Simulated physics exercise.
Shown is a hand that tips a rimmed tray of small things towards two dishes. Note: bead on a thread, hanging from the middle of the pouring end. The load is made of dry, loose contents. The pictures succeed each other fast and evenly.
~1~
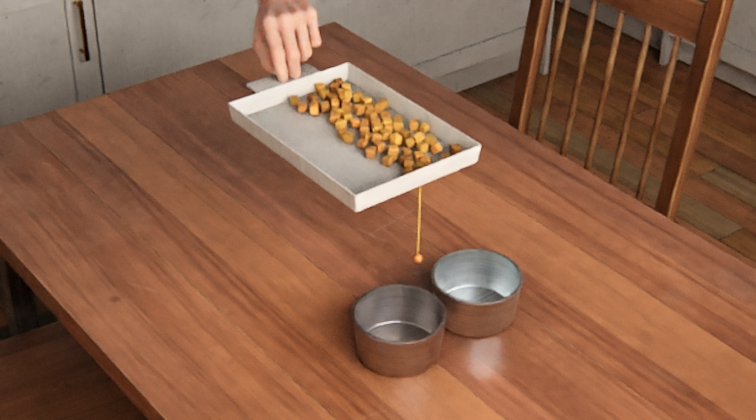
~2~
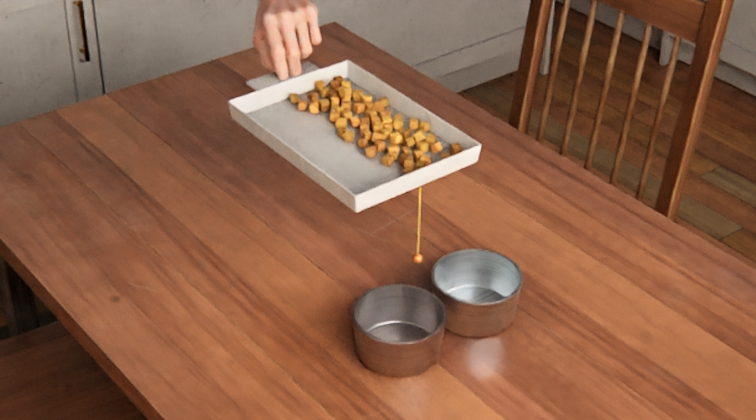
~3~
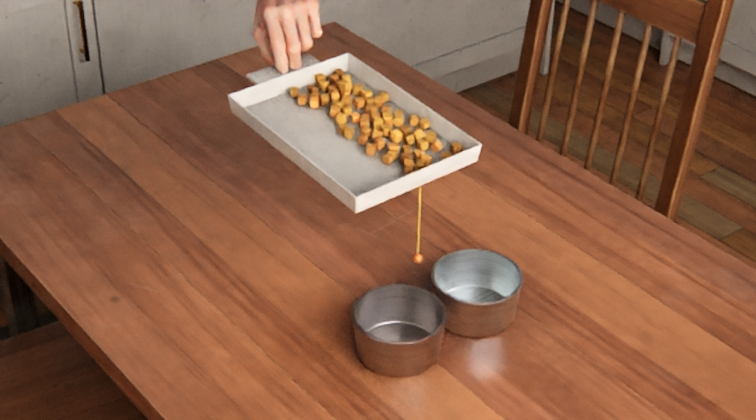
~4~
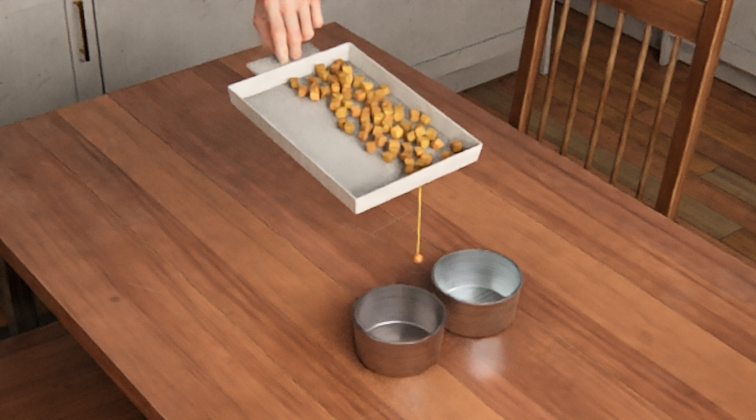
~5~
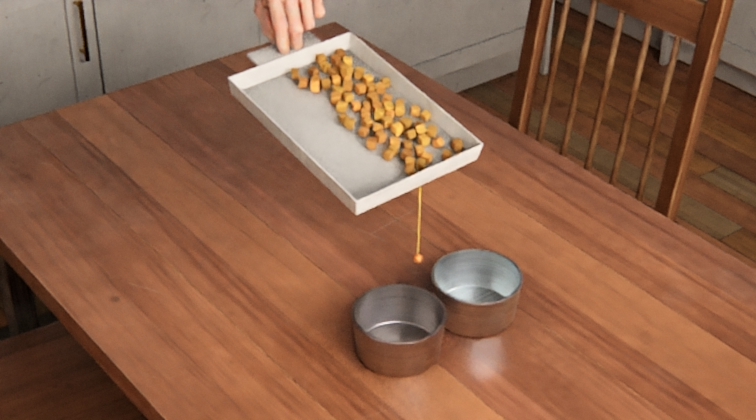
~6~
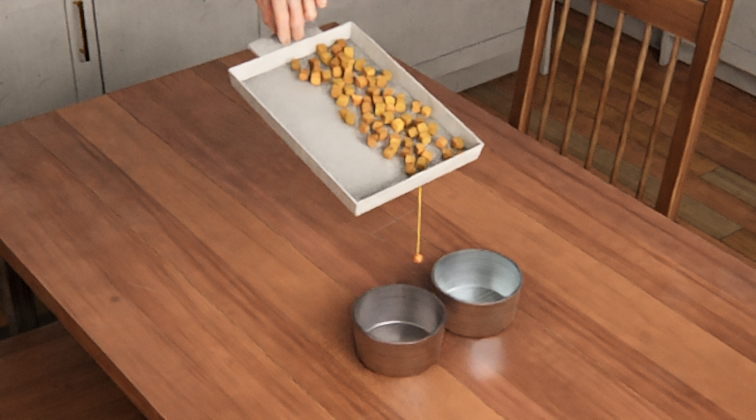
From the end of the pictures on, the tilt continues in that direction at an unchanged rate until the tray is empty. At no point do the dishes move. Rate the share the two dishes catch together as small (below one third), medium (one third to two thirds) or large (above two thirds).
Large.
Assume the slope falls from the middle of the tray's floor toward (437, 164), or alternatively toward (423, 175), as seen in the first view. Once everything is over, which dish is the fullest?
One after the other: The rightmost dish, the rightmost dish.
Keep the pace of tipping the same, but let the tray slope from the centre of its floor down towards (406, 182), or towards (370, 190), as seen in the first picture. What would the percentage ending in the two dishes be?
Around 70 percent for the first aim and around 60 percent for the second.
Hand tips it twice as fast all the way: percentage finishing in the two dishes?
About 70 in a hundred.
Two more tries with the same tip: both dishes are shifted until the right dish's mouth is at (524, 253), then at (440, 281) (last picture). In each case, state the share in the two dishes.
Trial 1 about 40 %, trial 2 about 60 %.
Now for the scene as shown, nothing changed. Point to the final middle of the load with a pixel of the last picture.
Once it all stops, the middle lies near (414, 342).
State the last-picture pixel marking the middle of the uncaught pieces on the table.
At about (498, 373).
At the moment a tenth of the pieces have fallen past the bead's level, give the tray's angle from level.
Approx. reading: About 110°.
Soon, tray tipped steeply; all on the tray.
A while on, tray tipped right over; nearly all on the tray; a stray few in the left dish.
Towards the end, tray tipped past a quarter turn; about two thirds in the left dish; about a quarter in the right dish; about a quarter outside both.
Finally, tray tipped past a quarter turn; about two thirds in the left dish; about a quarter in the right dish; about a quarter outside both.
